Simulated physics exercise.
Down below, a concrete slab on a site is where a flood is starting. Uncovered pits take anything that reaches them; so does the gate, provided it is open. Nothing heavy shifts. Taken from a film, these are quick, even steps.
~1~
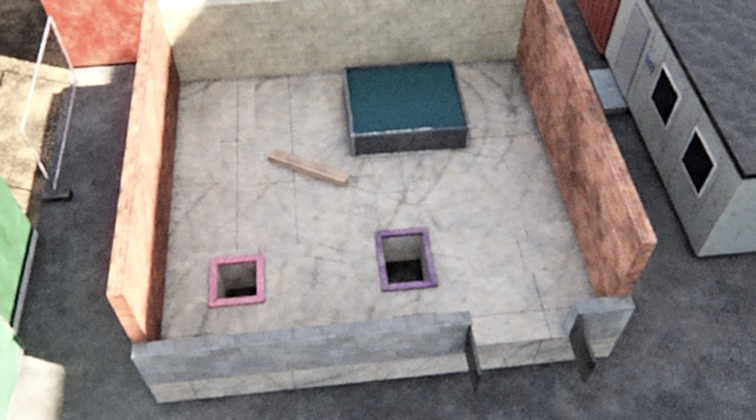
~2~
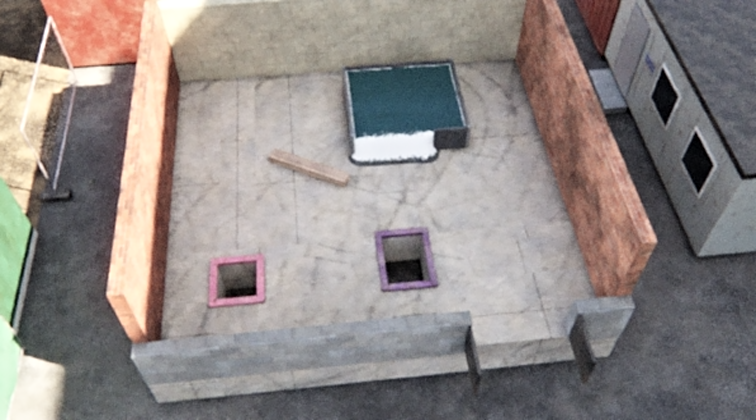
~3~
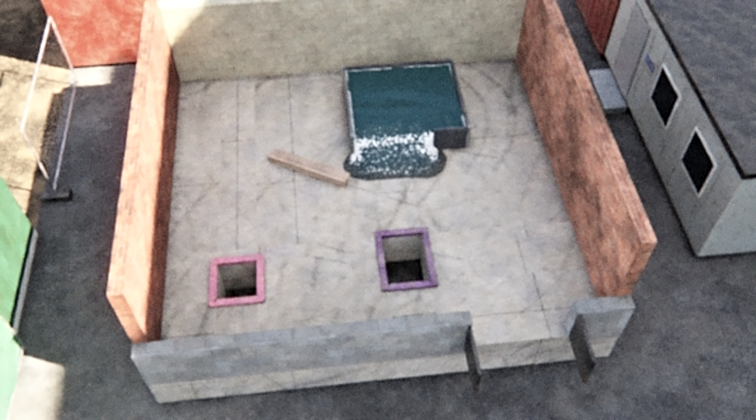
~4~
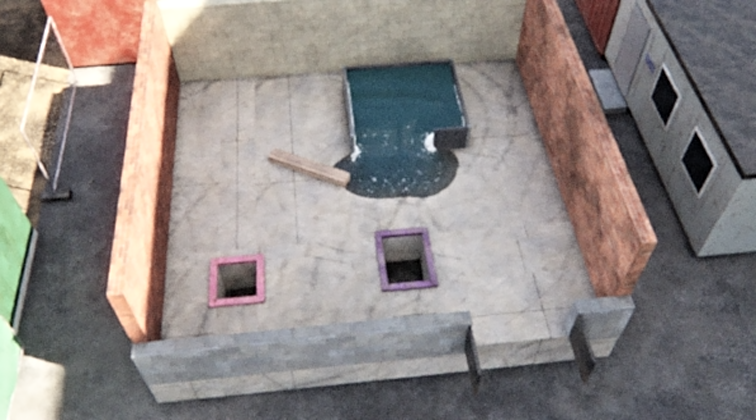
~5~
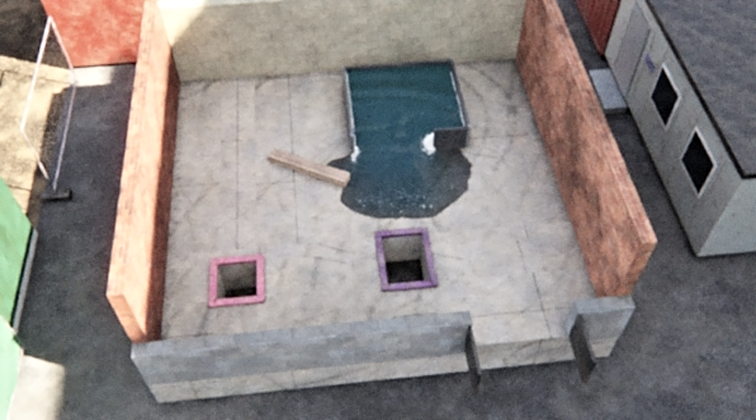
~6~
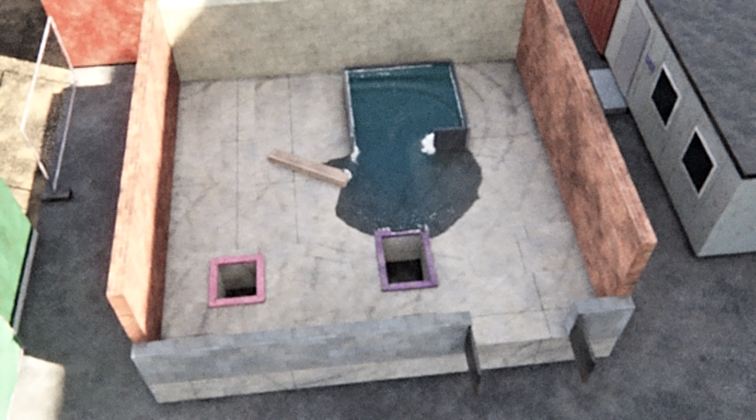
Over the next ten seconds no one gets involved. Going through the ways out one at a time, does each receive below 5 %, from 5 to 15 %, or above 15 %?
One at a time: The gate receives above 15 %, the purple pit receives above 15 %, the pink pit receives below 5 %.
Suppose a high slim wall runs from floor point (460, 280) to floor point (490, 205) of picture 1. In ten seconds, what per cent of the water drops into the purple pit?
Roughly 30 per cent ends up in the purple pit.
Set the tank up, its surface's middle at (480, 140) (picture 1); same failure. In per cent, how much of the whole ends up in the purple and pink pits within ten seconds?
Shares - purple: 10 in a hundred; pink: 0 in a hundred.
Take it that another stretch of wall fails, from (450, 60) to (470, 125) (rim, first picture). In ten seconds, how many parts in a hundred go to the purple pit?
That would be purple at 0 percent.
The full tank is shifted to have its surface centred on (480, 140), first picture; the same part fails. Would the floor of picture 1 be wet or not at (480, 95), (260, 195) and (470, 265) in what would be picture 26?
Location one: Bone dry; location two: Bone dry; location three: Soaked.
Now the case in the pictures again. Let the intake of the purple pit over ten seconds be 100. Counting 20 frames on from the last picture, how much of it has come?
I'd put it at about 75 per cent.
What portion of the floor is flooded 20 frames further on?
Near 45 in a hundred.
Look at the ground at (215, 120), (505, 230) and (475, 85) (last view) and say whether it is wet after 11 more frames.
Left dry; drenched; left dry.
A moment on, water covers 20 % of the floor; the gate 0 %, the purple pit 4 %, the pink pit 0 %.
Next, water covers 35 % of the floor; the gate 1 %, the purple pit 8 %, the pink pit 0 %.
Then, water covers 45 % of the floor; the gate 6 %, the purple pit 14 %, the pink pit 0 %.
Later, water covers 50 % of the floor; the gate 11 %, the purple pit 18 %, the pink pit 0 %.
In the end, water covers 80 % of the floor; the gate 17 %, the purple pit 18 %, the pink pit 0 %.
